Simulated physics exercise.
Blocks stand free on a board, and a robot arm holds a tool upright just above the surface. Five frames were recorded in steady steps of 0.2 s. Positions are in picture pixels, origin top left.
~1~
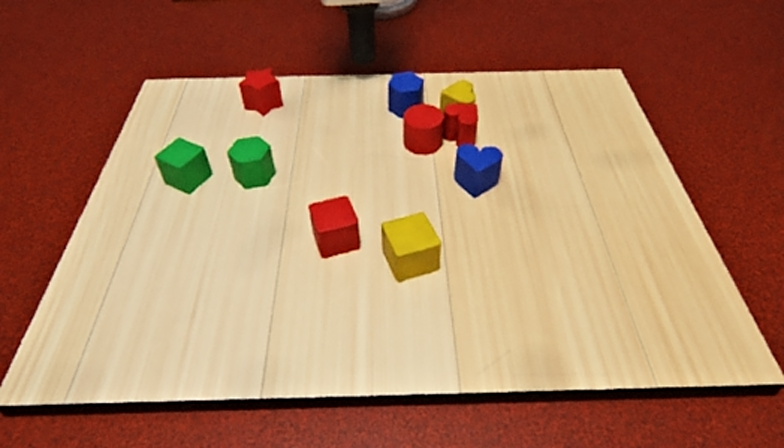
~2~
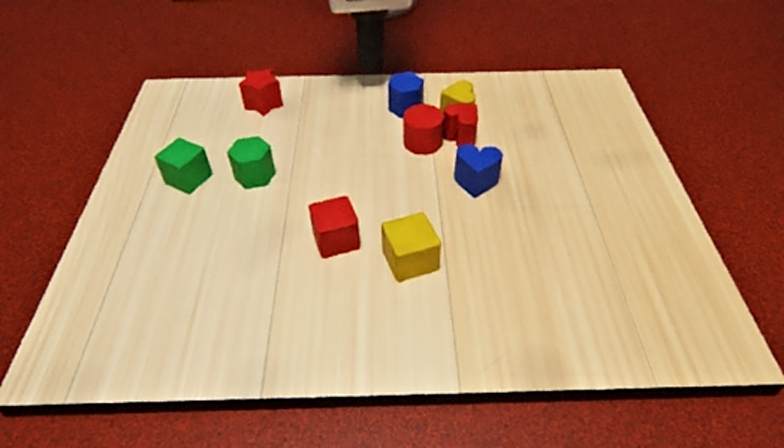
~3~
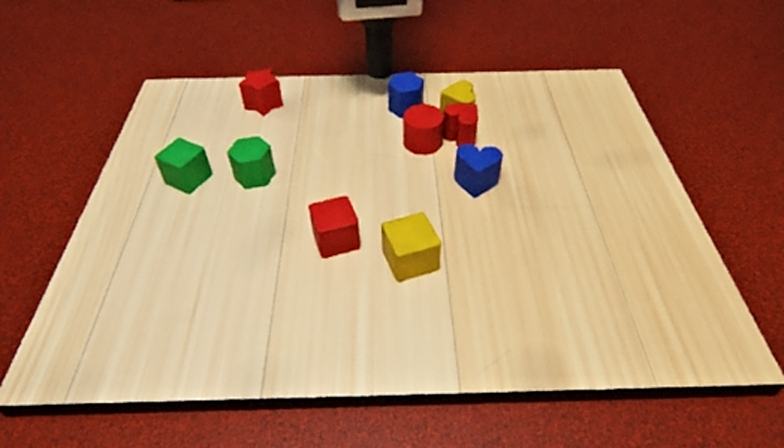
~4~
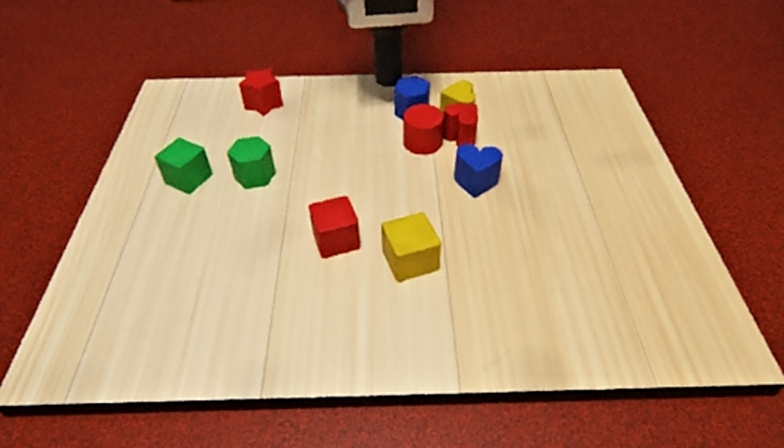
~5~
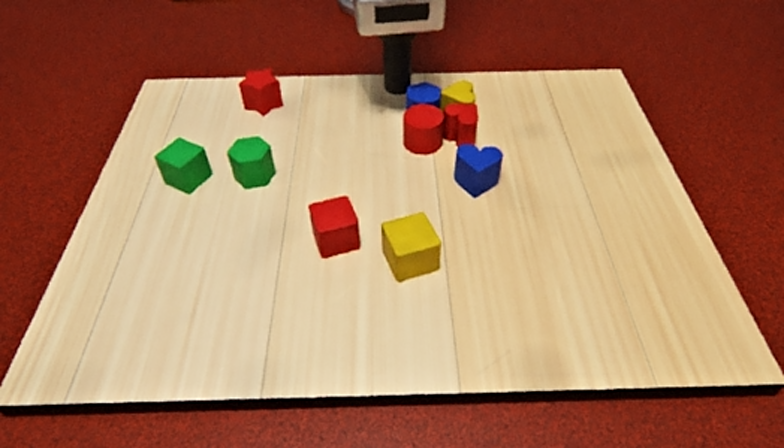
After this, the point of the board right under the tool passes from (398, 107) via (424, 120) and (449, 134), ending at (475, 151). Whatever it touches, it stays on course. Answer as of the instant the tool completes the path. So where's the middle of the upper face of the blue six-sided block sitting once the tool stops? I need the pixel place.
I'd say the blue six-sided block ends with its top centre at (510, 120).
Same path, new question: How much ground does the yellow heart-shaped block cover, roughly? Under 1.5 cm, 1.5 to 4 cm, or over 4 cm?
It will move between 1.5 and 4 cm.
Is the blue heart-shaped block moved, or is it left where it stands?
The blue heart-shaped block keeps its place.
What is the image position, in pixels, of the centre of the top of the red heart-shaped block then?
Roughly at (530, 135).
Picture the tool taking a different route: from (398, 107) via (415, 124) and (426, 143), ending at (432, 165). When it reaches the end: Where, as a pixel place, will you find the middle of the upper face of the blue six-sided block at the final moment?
Its top middle will sit at (458, 110).
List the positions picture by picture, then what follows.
Lower end of the tool (363, 58), tops of blocks, blue six-sided block (406, 81), red circle (424, 116), yellow heart-shaped block (461, 91), red heart-shaped block (464, 111), blue heart-shaped block (479, 155), in the first frame.
Tool (371, 65), blocks as before, in the second frame.
Tool (380, 72), blocks as before, in the third frame.
Tool (389, 80), blue six-sided block (412, 85), in the fourth frame.
Tool (398, 88), blue six-sided block (424, 92), red circle (424, 116), yellow heart-shaped block (461, 91), red heart-shaped block (464, 111), blue heart-shaped block (479, 155), in the fifth frame.
On the path given first. One third of the way, tool (425, 100); blue six-sided block (454, 104); red circle (428, 121); yellow heart-shaped block (481, 92), turned 60° anticlockwise; red heart-shaped block (482, 121).
Two thirds of the way, tool (451, 114); blue six-sided block (484, 114), turned 30° anticlockwise; red circle (428, 123); yellow heart-shaped block (490, 94), turned 100° anticlockwise; red heart-shaped block (512, 133), turned 40° clockwise.
At the end, tool (477, 131); blue six-sided block (510, 120), turned 80° anticlockwise; red circle (428, 123); yellow heart-shaped block (491, 94), turned 105° anticlockwise; red heart-shaped block (530, 137), turned 95° clockwise; blue heart-shaped block not moved.
